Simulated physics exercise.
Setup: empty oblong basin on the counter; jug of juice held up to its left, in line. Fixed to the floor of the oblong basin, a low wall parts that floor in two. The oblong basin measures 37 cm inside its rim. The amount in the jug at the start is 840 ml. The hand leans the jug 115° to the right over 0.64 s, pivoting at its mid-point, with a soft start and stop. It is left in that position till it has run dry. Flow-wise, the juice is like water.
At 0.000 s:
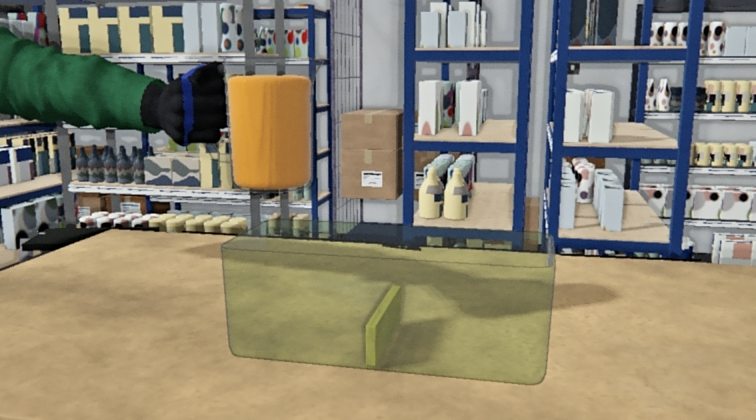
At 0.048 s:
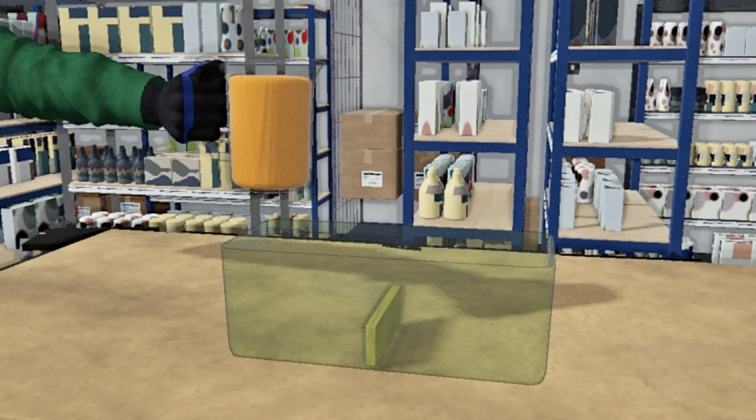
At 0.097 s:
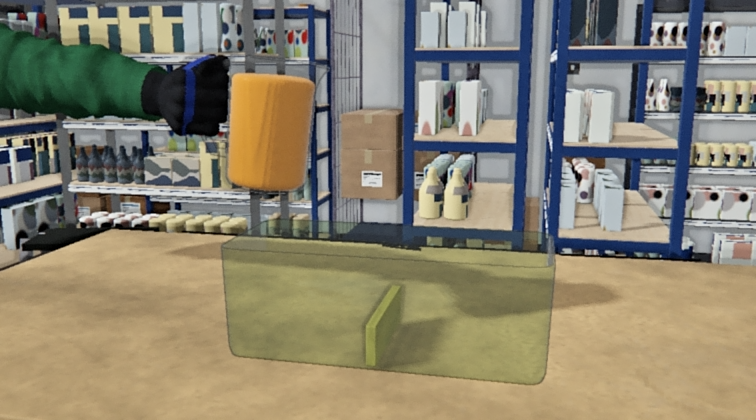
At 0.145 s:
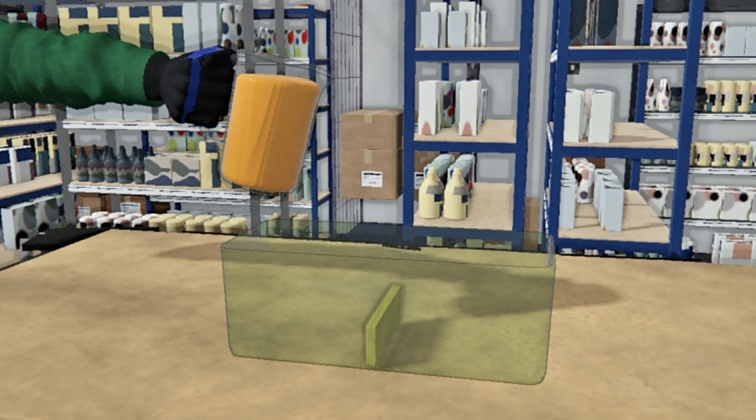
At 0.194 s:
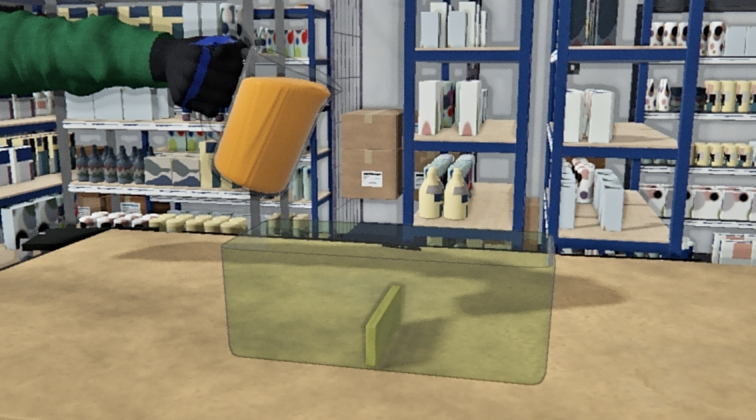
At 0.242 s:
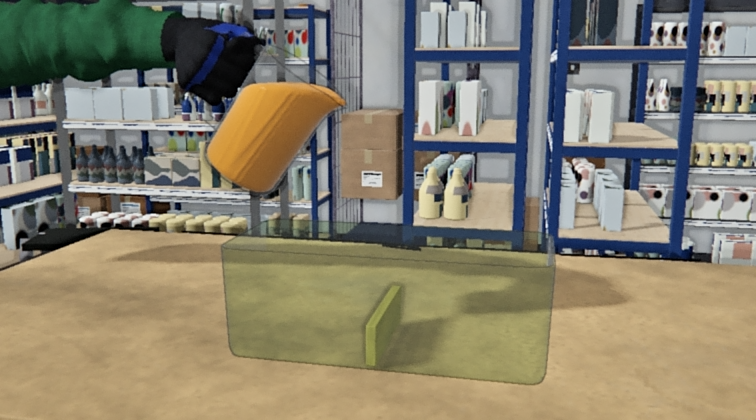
An orange jug beside a gloved hand leans steadily rightward above a clear, empty oblong basin.
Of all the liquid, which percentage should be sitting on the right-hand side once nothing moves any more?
Around 51 per cent should be sitting there.
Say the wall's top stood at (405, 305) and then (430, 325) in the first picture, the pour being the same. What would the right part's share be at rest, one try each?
The first try gives 15 percent and the second 15 percent.
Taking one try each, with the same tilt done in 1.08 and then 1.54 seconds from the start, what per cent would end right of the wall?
Roughly 65 per cent the first time and 75 per cent the second.
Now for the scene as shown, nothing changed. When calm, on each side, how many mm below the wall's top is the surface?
About 32 mm on the left, about 32 mm on the right.
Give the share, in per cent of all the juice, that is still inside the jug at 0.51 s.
Some 62 % of it is still there.
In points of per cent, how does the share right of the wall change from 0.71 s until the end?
It goes higher by about 14 %.
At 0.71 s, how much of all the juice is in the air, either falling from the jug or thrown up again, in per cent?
Close to 14 per cent.
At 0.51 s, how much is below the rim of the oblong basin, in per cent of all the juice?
Around 18%.
Then, 0.51 s in, the tilt is 104° and 61 per cent is still to pour, 2 is left of the wall and 16 right of it.
Then, 0.71 s in, the tilt is 115° and 14 per cent is still to pour, 34 is left of the wall and 38 right of it.
Then, 0.92 s in, the tilt is 115° and 1 per cent is still to pour, 46 is left of the wall and 51 right of it.
Then, 1.14 s in, the tilt is 115° and 0 per cent is still to pour, 48 is left of the wall and 51 right of it.
Finally, 48 per cent lies left of the wall, 51 right of it and 1 outside.
